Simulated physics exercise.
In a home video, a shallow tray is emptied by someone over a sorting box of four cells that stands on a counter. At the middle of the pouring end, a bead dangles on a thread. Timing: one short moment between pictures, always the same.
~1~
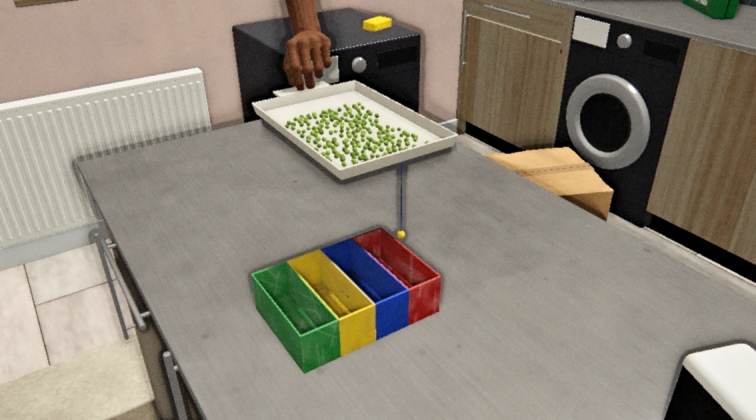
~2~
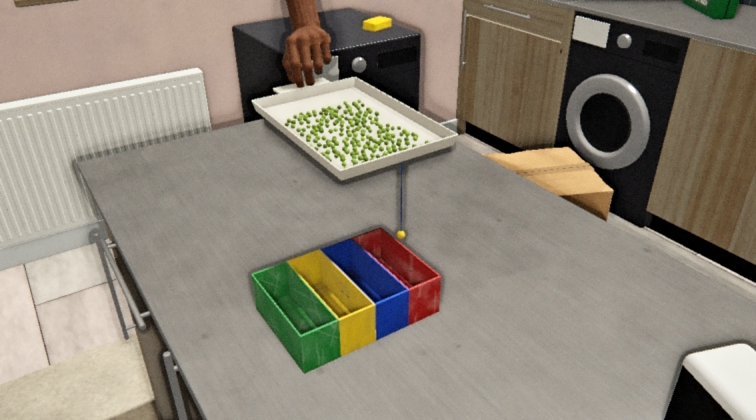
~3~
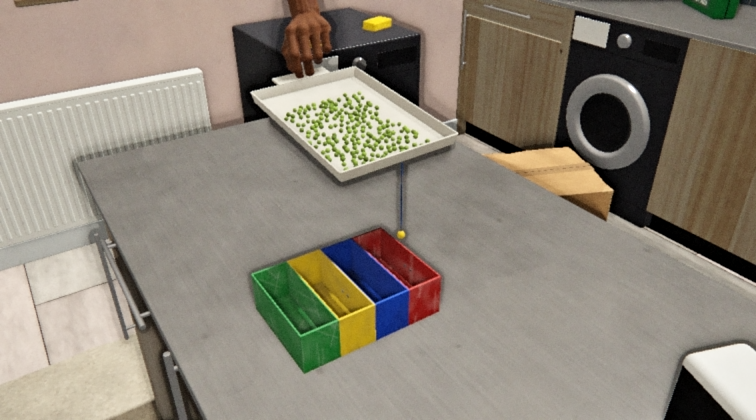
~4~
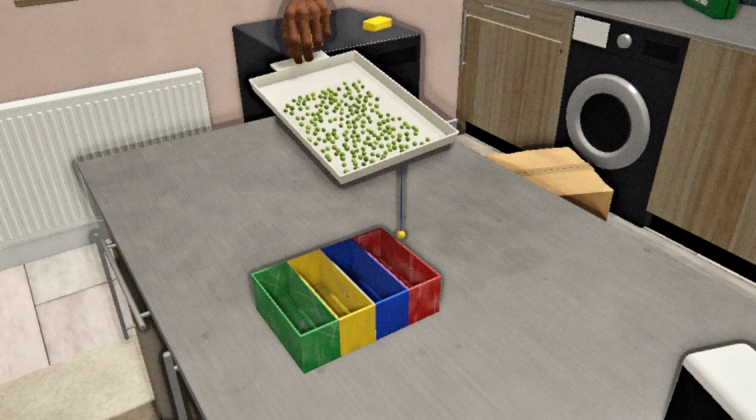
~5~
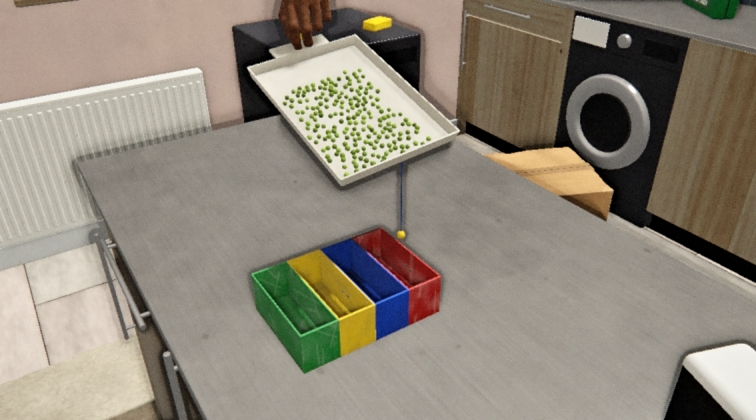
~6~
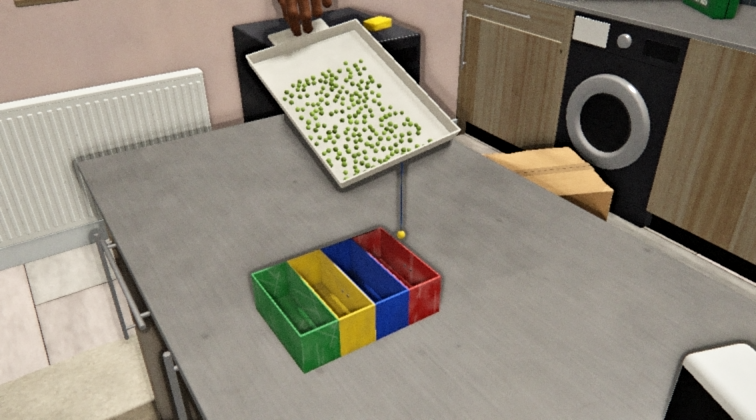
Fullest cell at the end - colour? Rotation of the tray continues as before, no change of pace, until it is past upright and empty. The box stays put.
Blue.
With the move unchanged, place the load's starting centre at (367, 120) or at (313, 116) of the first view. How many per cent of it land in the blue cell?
You'd get near 60 percent first and near 60 percent after that.
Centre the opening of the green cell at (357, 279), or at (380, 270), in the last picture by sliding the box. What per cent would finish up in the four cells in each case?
In turn about 90 and about 50 percent.
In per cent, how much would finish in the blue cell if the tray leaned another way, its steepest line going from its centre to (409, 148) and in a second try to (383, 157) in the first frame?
Near 0 % and, after that, 40 %.
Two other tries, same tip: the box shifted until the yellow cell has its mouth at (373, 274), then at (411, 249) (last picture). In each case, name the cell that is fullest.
The first time it is that yellow cell, and the second time it is green.
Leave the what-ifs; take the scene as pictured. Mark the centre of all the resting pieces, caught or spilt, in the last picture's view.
Somewhere around (367, 305) in the final view.
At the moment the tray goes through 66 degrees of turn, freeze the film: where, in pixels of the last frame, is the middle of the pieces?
The middle of the pieces shows up near (360, 169).
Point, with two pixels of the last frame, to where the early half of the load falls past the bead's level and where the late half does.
For the early half I get (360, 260), and for the late half (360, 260).
Shortly afterwards, tray tipped steeply; the bulk on the tray; only a few in the yellow cell; a little falling or outside the box.
Next, tray tipped past a quarter turn; a little on the tray; near half in the blue cell; a little in the yellow cell; a little in the red cell; only a few in the green cell; near a quarter falling or outside the box.
Some moments later, tray tipped past a quarter turn; near two thirds in the blue cell; near a quarter in the yellow cell; a little in the red cell; only a few in the green cell; only a few falling or outside the box.
In the end, tray tipped past a quarter turn; near two thirds in the blue cell; near a quarter in the yellow cell; a little in the red cell; only a few in the green cell; only a few outside the box.
